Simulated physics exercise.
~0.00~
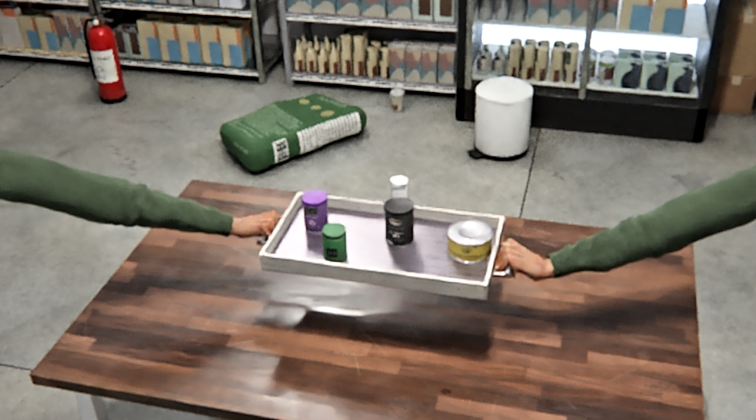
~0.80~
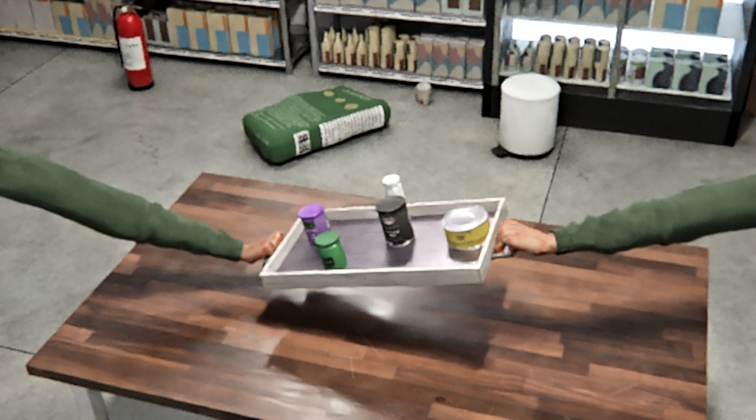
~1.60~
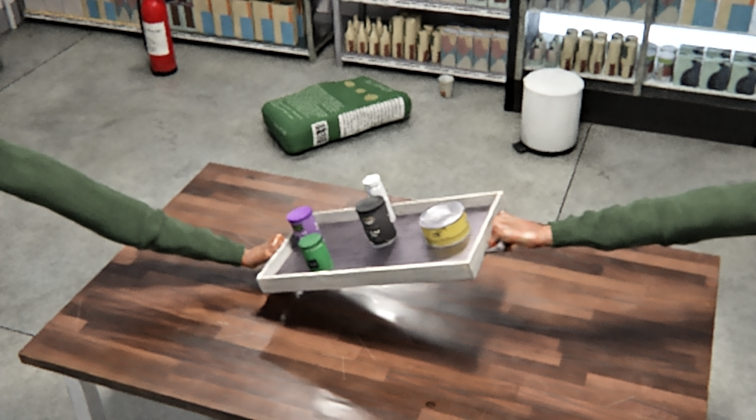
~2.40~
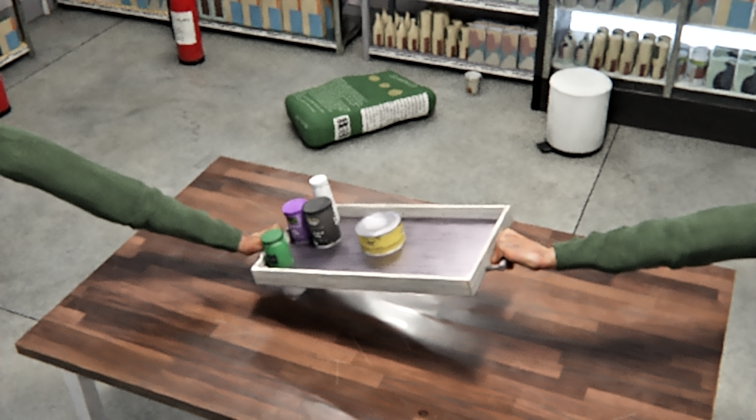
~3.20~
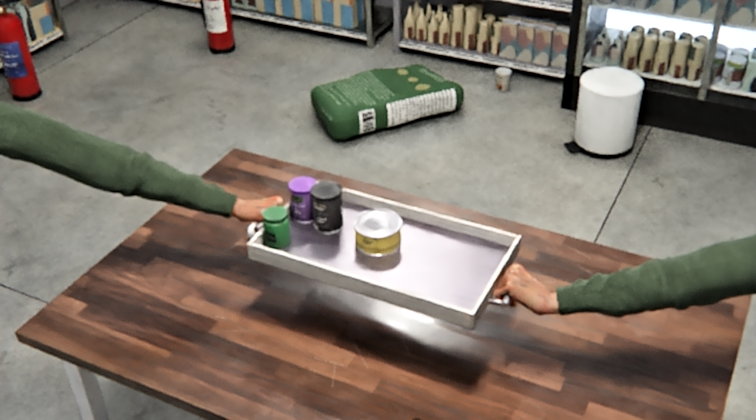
Two hands tipped a tray down to the left above a wooden table, and the yellow tub, black tin and white shaker slid leftward toward the purple tin and green jar before it levelled, leaving every container except the shaker upright on board.
